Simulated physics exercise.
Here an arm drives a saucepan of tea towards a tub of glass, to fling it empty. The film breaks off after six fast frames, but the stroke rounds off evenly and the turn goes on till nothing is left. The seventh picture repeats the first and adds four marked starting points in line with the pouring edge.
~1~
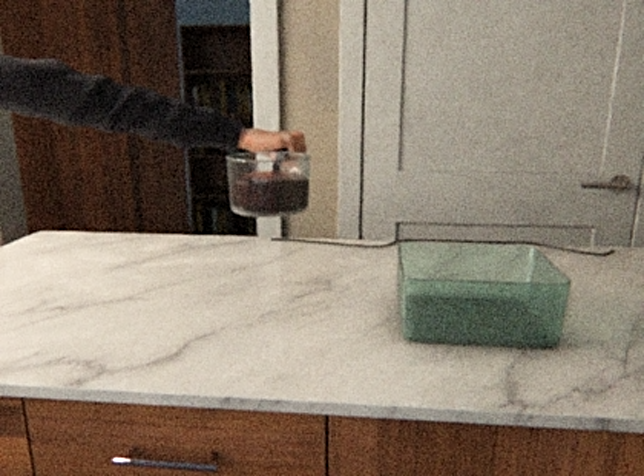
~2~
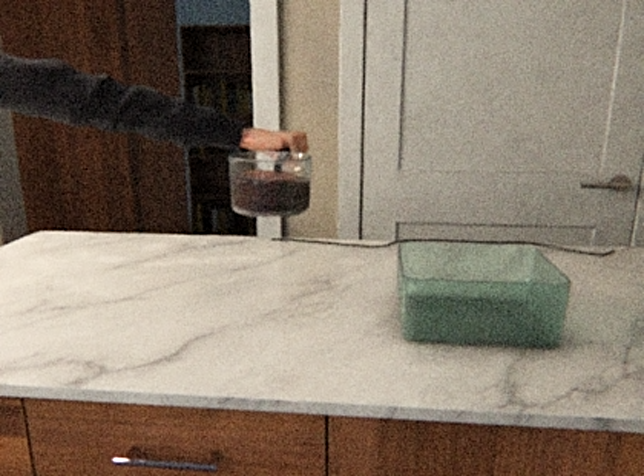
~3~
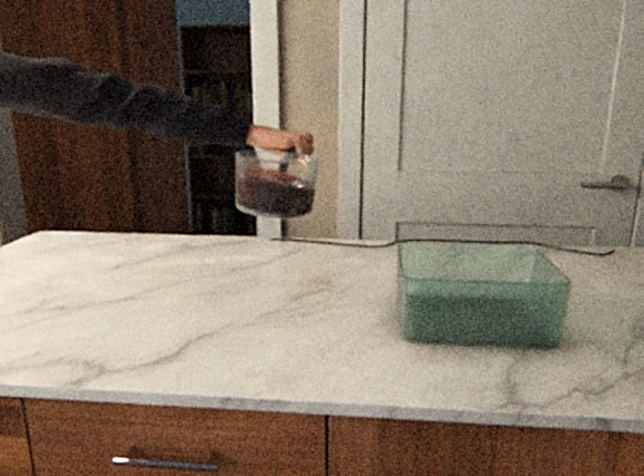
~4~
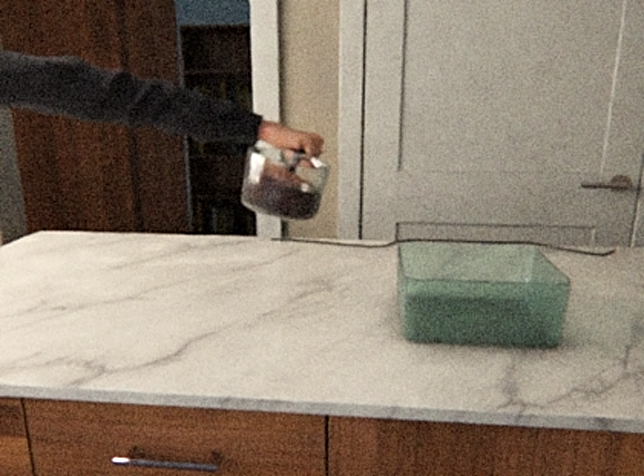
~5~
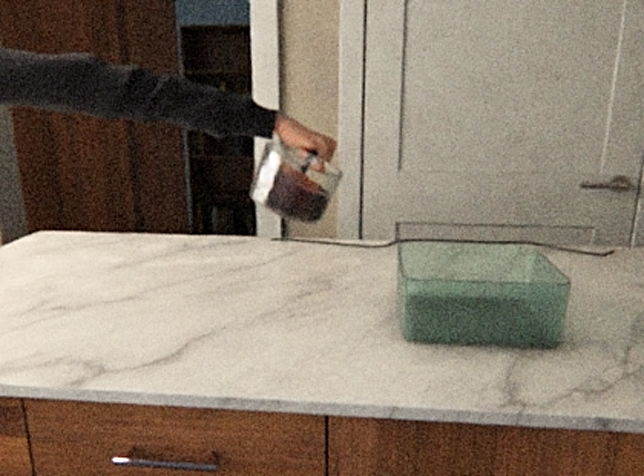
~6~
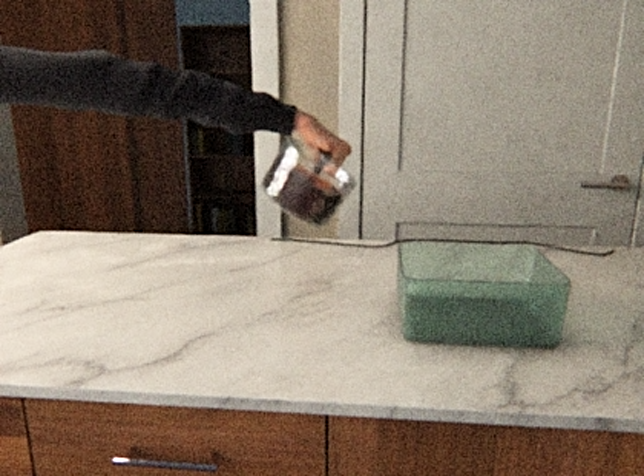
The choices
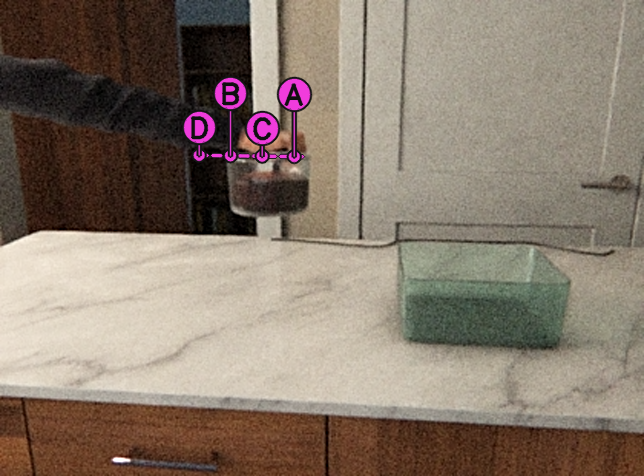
Over a marble-topped counter, a hand in a dark sleeve held up a clear container of dark liquid, then moved it slightly right and steadily tilted it, with a green-tinted glass tub sitting nearby.
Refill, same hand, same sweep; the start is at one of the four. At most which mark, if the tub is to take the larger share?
Choose C.
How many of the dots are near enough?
Two of them.
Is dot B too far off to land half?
Yes, that goes wrong.
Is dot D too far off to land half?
Yes, it does.
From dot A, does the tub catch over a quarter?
Yes, clearly.
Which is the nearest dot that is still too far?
That would be B.
On the marked copy, A at (294, 156); B at (230, 155); C at (262, 156); D at (199, 155).
For dot A, about 70 % lands in the tub, 8 % falls short and 22 % goes beside or beyond.
For dot B, about 15 % lands in the tub, 80 % falls short and 5 % goes beside or beyond.
For dot C, about 69 % lands in the tub, 17 % falls short and 15 % goes beside or beyond.
For dot D, about 0 % lands in the tub, 96 % falls short and 4 % goes beside or beyond.
